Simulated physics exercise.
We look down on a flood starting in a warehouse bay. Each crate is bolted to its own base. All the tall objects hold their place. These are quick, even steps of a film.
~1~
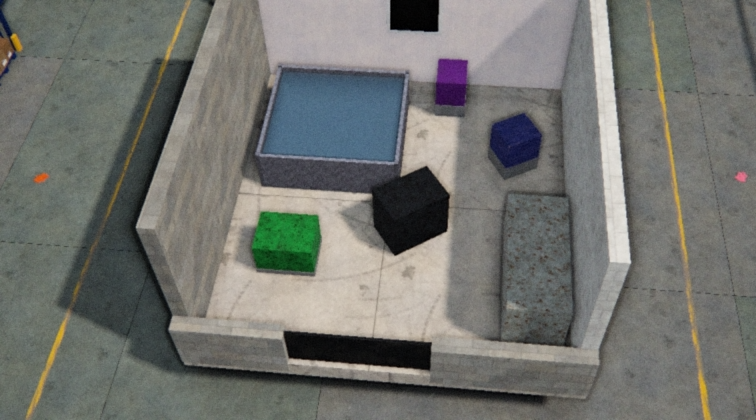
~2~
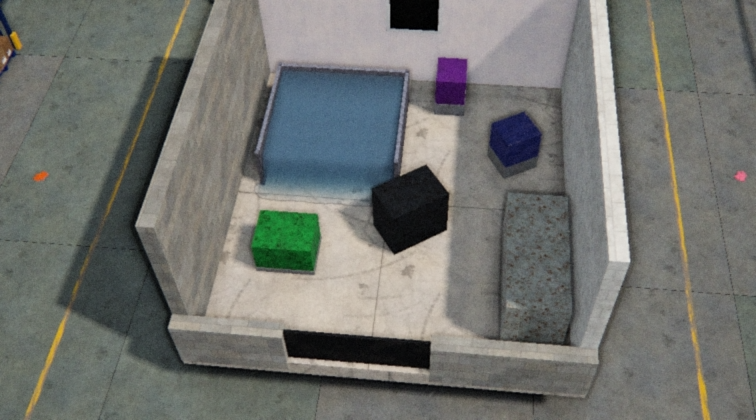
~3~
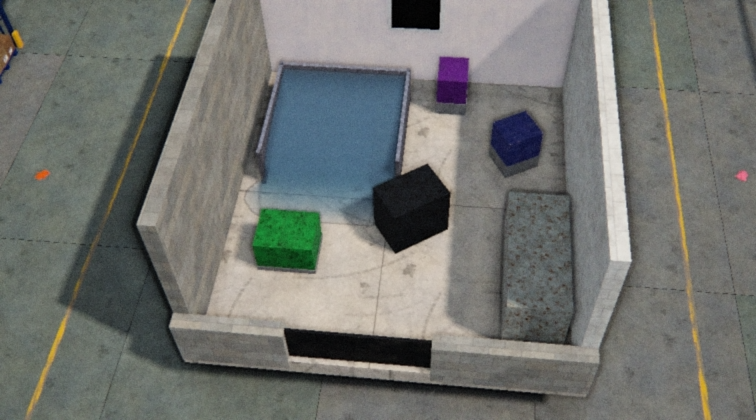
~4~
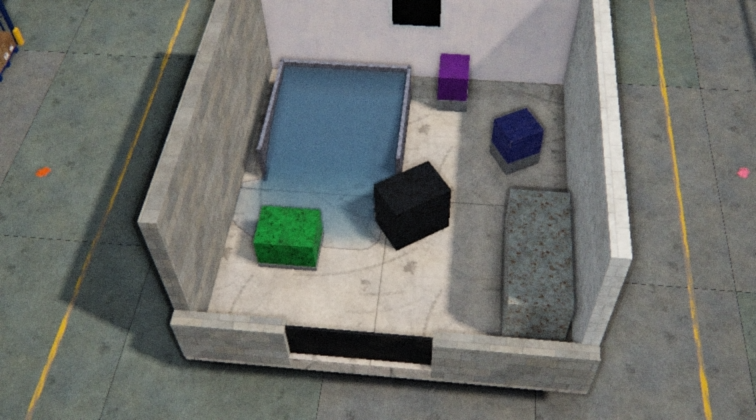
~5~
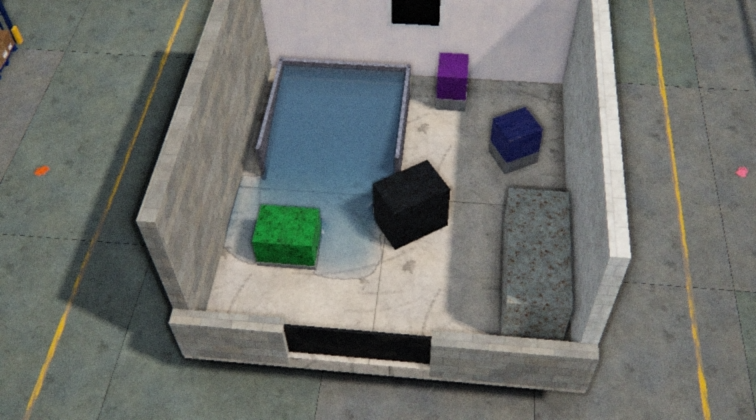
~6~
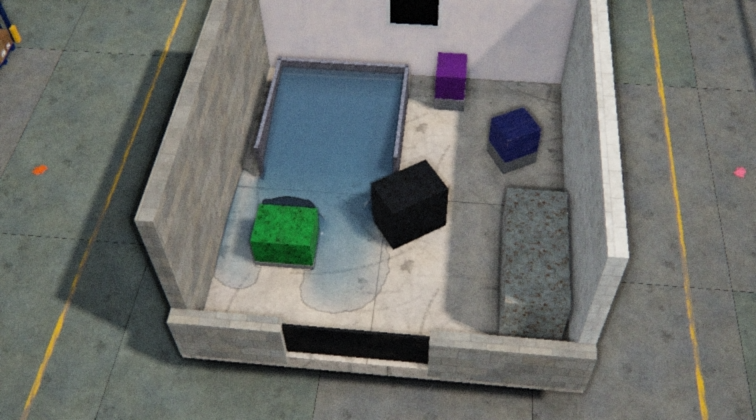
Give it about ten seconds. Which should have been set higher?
In the end: The blue crate escapes dry; the green crate is wetted; the purple crate escapes dry.
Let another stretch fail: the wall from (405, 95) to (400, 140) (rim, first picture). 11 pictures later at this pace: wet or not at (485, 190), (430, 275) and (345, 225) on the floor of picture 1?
One after the other: Wet, clear, free of water.
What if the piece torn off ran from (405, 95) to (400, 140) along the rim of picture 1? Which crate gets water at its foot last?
Last comes the crate marked green.
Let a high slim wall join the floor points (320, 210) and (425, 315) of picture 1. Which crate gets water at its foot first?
The green-painted one.
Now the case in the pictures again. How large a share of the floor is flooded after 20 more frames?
Roughly 90 per cent.
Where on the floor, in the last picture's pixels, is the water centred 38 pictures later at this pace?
Roughly at (382, 201).
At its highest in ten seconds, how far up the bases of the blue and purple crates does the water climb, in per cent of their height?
About 70 and 80 per cent.
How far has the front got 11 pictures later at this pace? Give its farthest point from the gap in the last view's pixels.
At about (561, 366).
A moment on, water covers 40 % of the floor; the blue crate not reached, the green crate water round its plinth, the purple crate not reached.
Next, water covers 65 % of the floor; the blue crate water round its plinth, the green crate water round its plinth, the purple crate water round its plinth.
Then, water covers 90 % of the floor; the blue crate water round its plinth, the green crate water round its plinth, the purple crate water round its plinth.
Later, water covers 100 % of the floor; the blue crate water round its plinth, the green crate water round its plinth, the purple crate water round its plinth.
In the end, water covers 100 % of the floor; the blue crate stayed above the water, the green crate was topped, the purple crate stayed above the water.
